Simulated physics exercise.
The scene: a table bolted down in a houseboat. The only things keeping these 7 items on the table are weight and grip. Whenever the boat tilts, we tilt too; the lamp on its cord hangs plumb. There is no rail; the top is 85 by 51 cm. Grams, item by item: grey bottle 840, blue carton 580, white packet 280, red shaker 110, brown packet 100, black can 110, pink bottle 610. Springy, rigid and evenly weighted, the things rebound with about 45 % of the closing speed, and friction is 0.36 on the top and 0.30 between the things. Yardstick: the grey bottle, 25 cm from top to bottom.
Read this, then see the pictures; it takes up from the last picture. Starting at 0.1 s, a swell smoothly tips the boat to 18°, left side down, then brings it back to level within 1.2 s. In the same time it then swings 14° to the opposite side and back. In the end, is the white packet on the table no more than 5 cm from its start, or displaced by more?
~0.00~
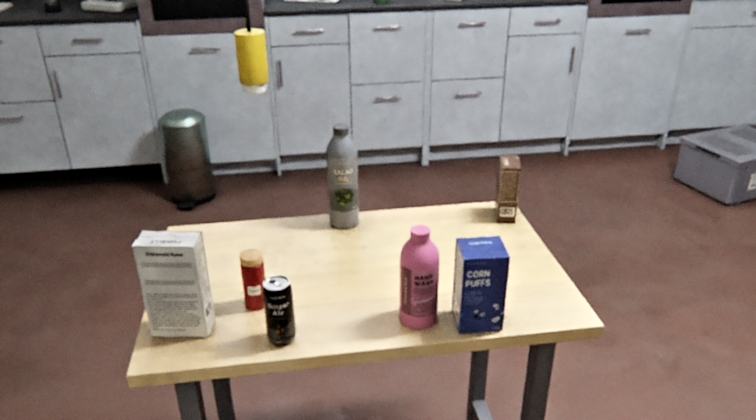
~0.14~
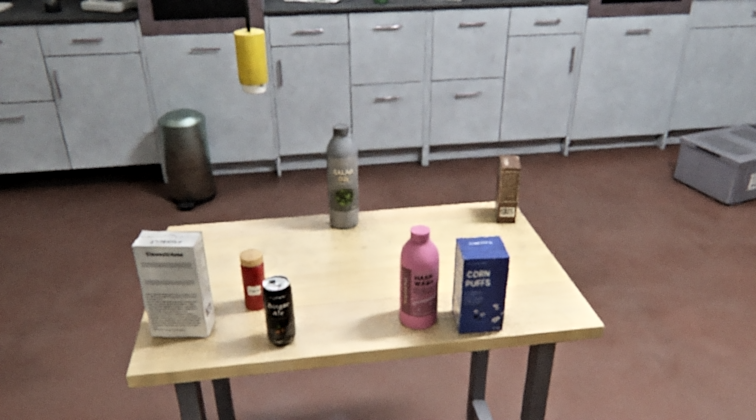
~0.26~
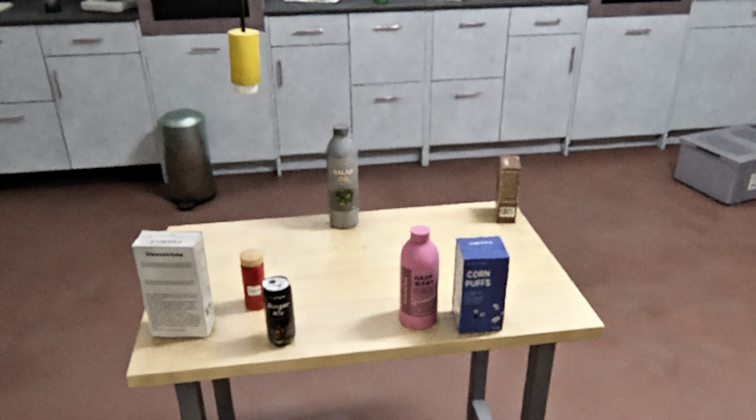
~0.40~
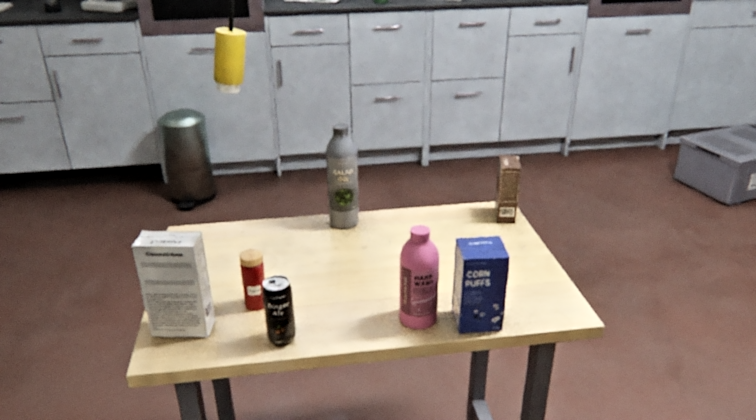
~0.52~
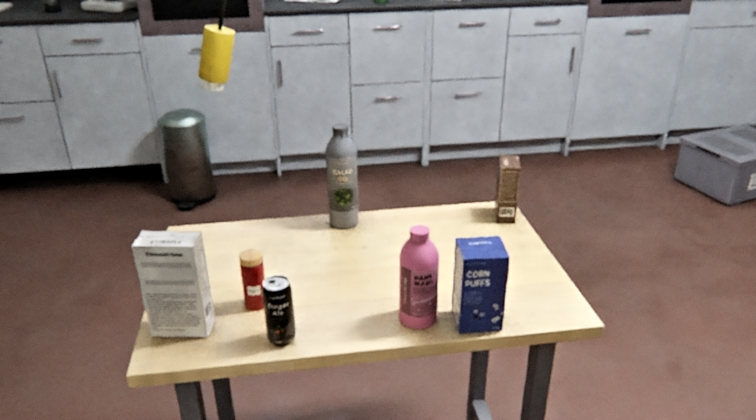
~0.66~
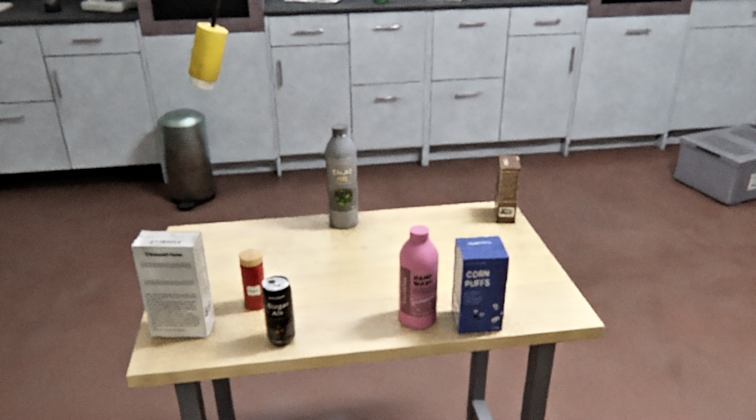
Not displaced.
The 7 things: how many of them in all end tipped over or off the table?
That makes 0.
After 0.96 s, heel 11°, left side down.
After 1.56 s, heel 5°, right side down.
After 2.06 s, heel 11°, right side down.
After 2.66 s, boat level.
At rest (3.0 s), all 7 in place, give or take 5 cm. Seen from the same camera at the end, white packet near (176, 285).
